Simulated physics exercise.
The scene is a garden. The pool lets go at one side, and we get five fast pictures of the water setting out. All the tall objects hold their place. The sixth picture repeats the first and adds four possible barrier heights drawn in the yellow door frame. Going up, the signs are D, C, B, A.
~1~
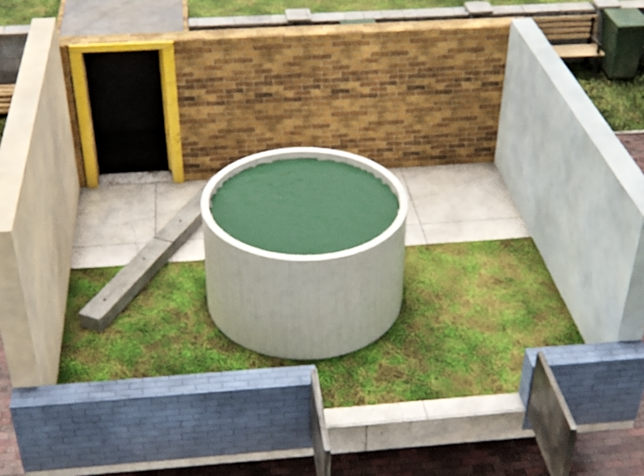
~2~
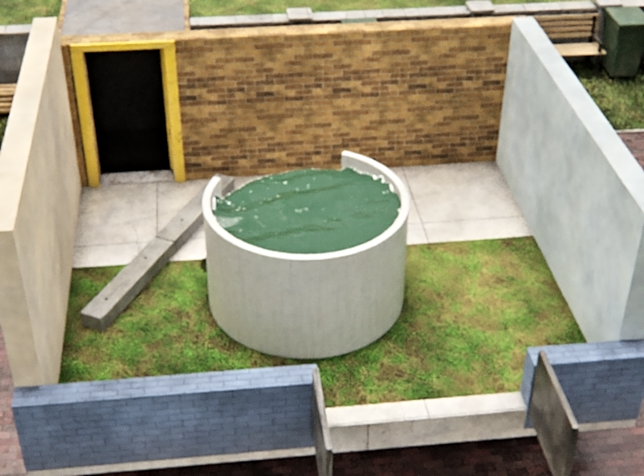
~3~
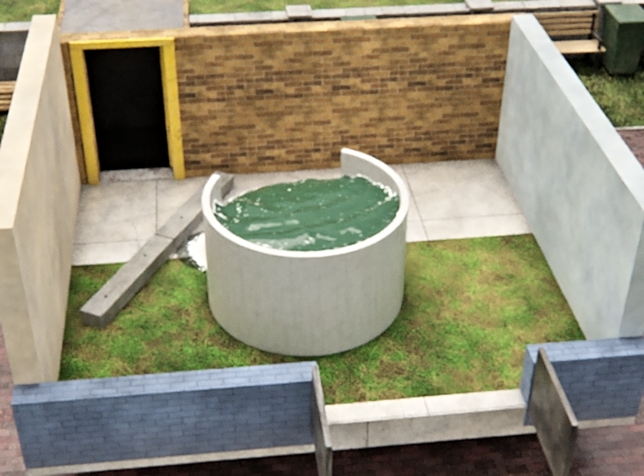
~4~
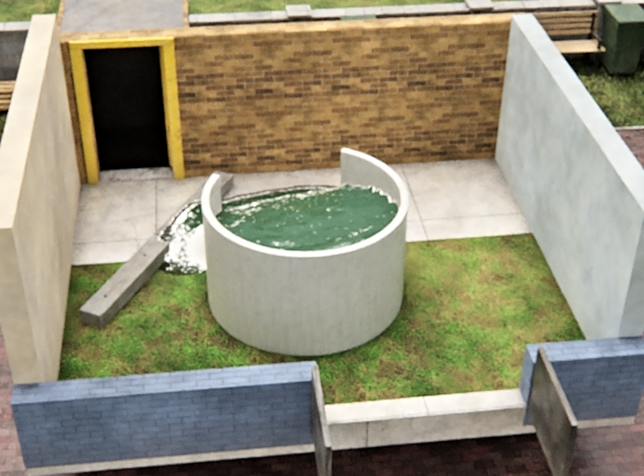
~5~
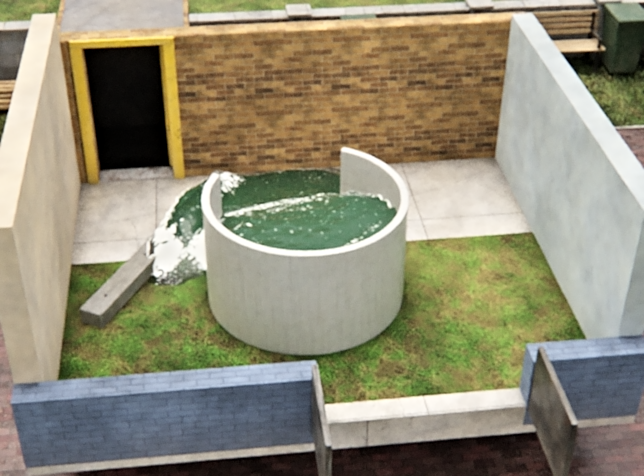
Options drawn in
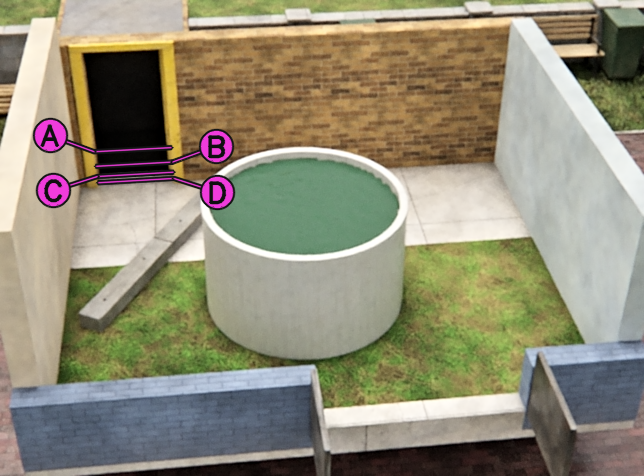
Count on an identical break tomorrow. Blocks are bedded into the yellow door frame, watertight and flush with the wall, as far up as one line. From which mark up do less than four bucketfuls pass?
Take A.
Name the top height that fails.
That is height B.
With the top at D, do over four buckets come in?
Yes, it does.
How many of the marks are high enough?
One of the four.
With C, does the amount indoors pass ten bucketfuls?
Yes.
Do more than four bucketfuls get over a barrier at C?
Yes, it does.
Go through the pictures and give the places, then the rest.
Water in the pool at rest, its middle at (305, 206); foot of the yellow doorway at (136, 184); open gate at (421, 352), in the first frame.
Water covers 2 % of the ground, its front hidden from here, in the second frame.
Water covers 7 % of the ground, its front hidden from here, in the third frame.
In the fourth frame, 13 % of the ground under water, visible out to (174, 265).
In the fifth frame, 20 % of the ground under water, visible out to (163, 279).
In magenta, A at (132, 149); B at (134, 164); C at (135, 174); D at (136, 180); from the bottom up D, C, B, A.
If A is chosen, a bucket or two gets in.
If B is chosen, about 8 bucketfuls get in.
If C is chosen, some 25 bucketfuls get in.
If D is chosen, dozens of bucketfuls pour in.
